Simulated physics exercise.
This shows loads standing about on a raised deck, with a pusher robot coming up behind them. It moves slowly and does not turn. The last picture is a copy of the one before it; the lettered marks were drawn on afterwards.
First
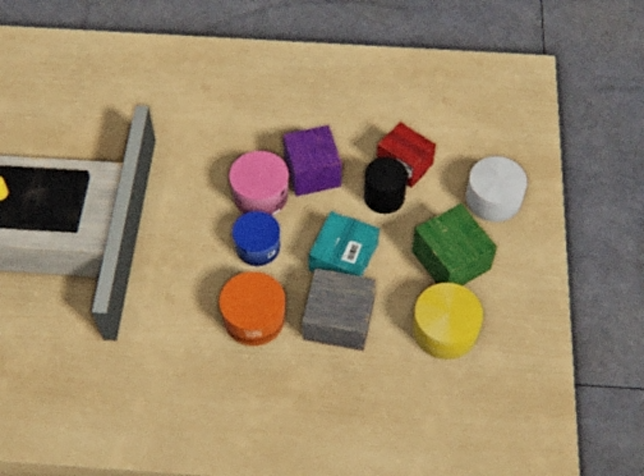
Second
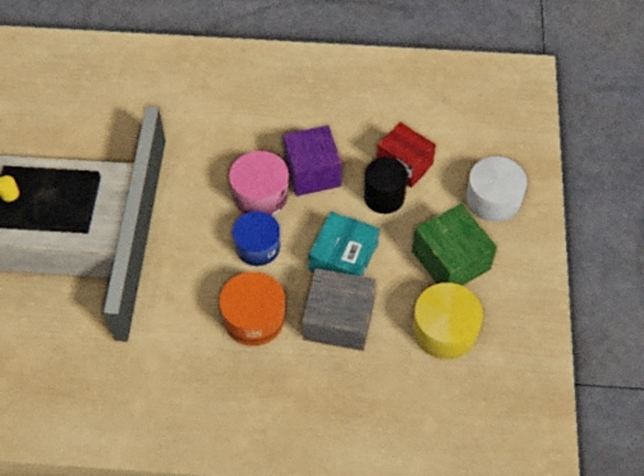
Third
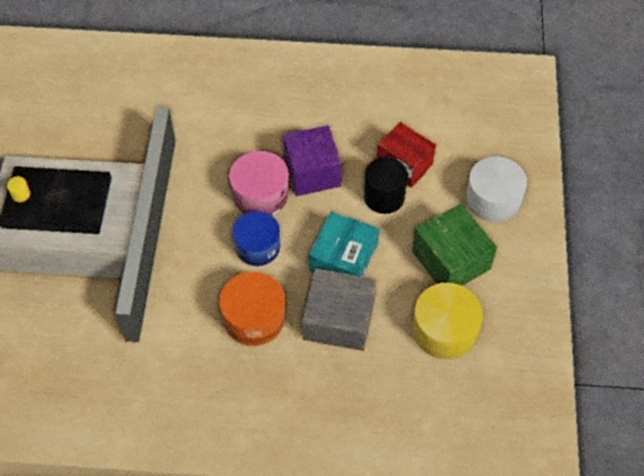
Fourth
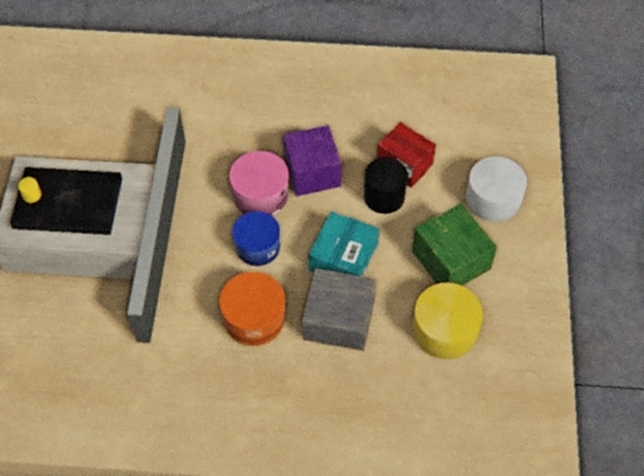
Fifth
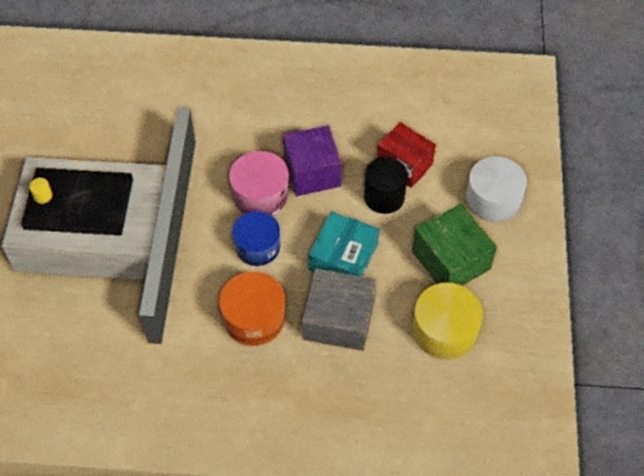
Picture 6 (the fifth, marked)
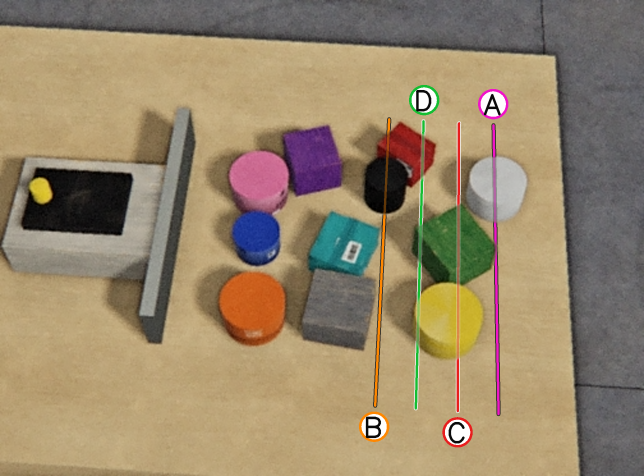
A pusher robot with a pale body, black top panel, small yellow knob and upright grey plate slides slowly rightward without turning, narrowing the gap to the loads. The steady view looks down on a light wooden deck above grey flooring. Pink, blue and orange cylinders stand nearest the plate, then purple, turquoise and grey blocks, with black, red, green, white and yellow pieces farther right, all motionless.
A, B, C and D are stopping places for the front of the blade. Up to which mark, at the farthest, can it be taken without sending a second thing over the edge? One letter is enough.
Stop at D.
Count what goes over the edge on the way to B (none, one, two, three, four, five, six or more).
The count is none.
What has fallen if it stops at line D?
The yellow canister goes over.
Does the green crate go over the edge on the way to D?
No.
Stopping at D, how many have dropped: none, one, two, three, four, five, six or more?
One.
On the marked copy, A at (496, 257); B at (383, 251); C at (458, 255); D at (420, 253).
With D. Early on, robot (176, 206); orange pail (289, 314); grey crate (352, 309).
Further on, robot (267, 211); yellow canister (512, 321); green crate (485, 249).
At the end, robot (336, 216); yellow canister over the edge; green crate (553, 251); one fallen.
As for the rest, A drops seven; B is within the limit but short; C drops three.
